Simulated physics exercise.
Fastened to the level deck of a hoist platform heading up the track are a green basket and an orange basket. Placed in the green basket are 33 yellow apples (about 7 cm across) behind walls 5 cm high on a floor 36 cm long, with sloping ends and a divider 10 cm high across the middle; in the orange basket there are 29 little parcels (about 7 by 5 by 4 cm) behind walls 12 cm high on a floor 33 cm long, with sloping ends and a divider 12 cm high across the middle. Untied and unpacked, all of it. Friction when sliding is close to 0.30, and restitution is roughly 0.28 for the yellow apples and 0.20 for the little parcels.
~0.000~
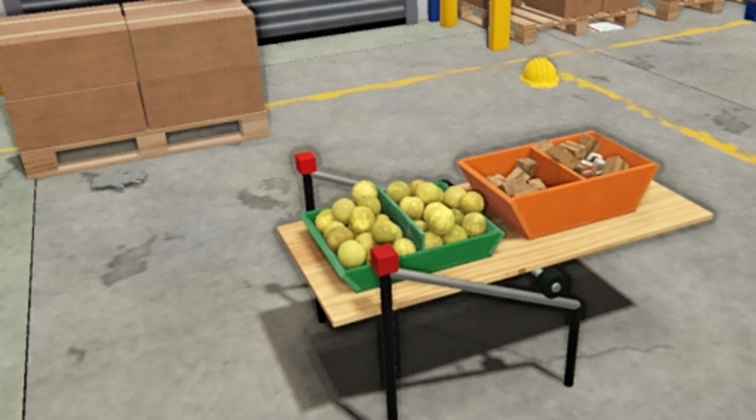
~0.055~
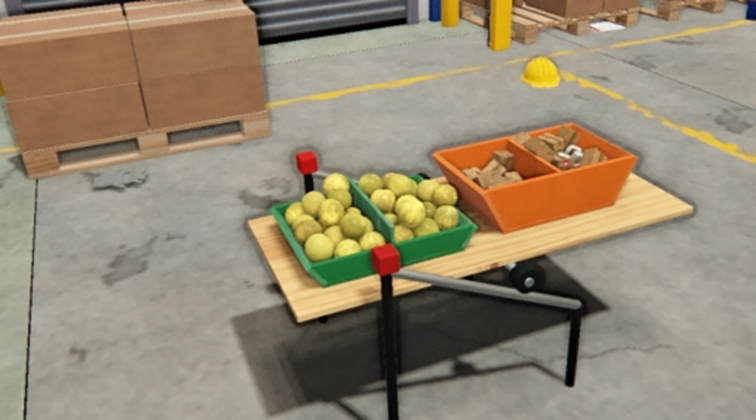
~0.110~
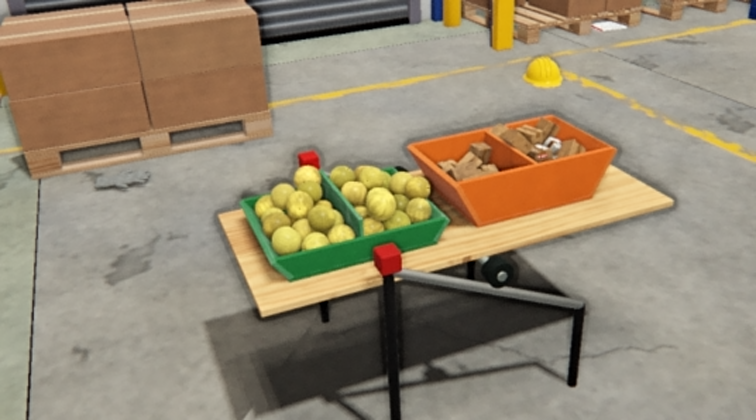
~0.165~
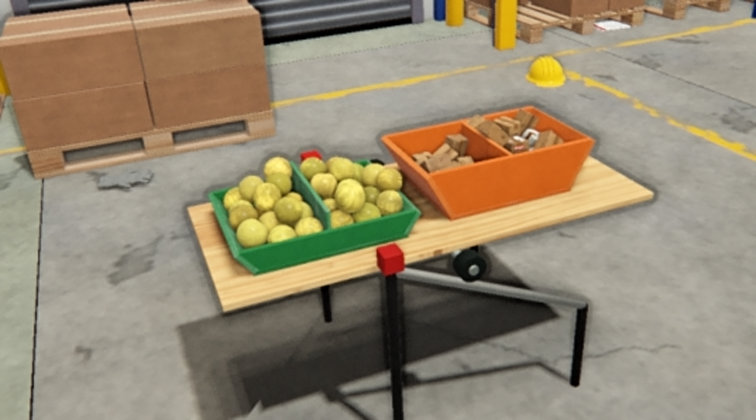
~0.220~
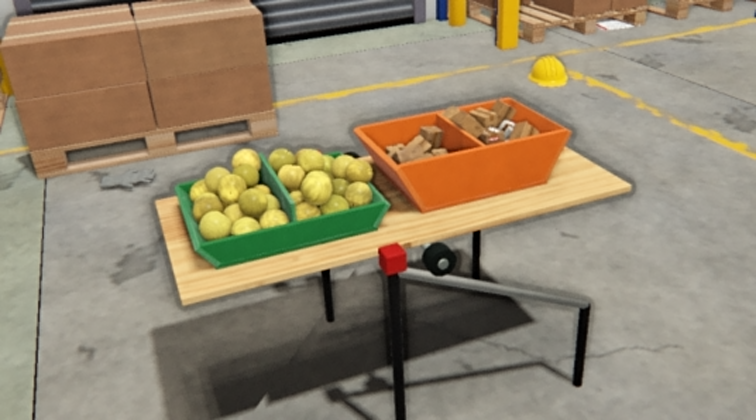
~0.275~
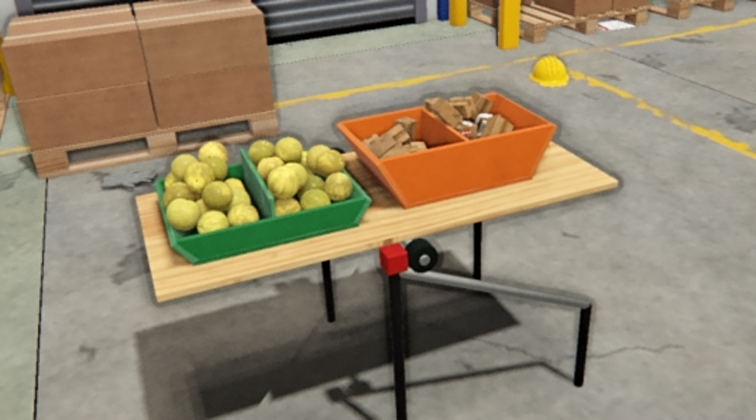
A wooden platform carrying a green basket of yellow apples and an orange basket of small parcels slid steadily up its sloping track toward the left, both baskets riding along with their contents inside.
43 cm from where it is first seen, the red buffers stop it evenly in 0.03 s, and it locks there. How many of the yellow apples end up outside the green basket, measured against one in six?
The spill clears the one-sixth mark.
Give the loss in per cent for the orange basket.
I'd put the orange basket at some 0 per cent.
After 0.36 s, green basket 31 in, 2 out and orange basket 29 in, 0 out.
After 0.52 s, green basket 24 in, 9 out and orange basket 29 in, 0 out.
After 0.74 s, green basket 24 in, 9 out and orange basket 29 in, 0 out.
Outcome (at 1.29 s), green basket 24 in, 9 out and orange basket 29 in, 0 out. Asked share, 9 of 33, 27 per cent.
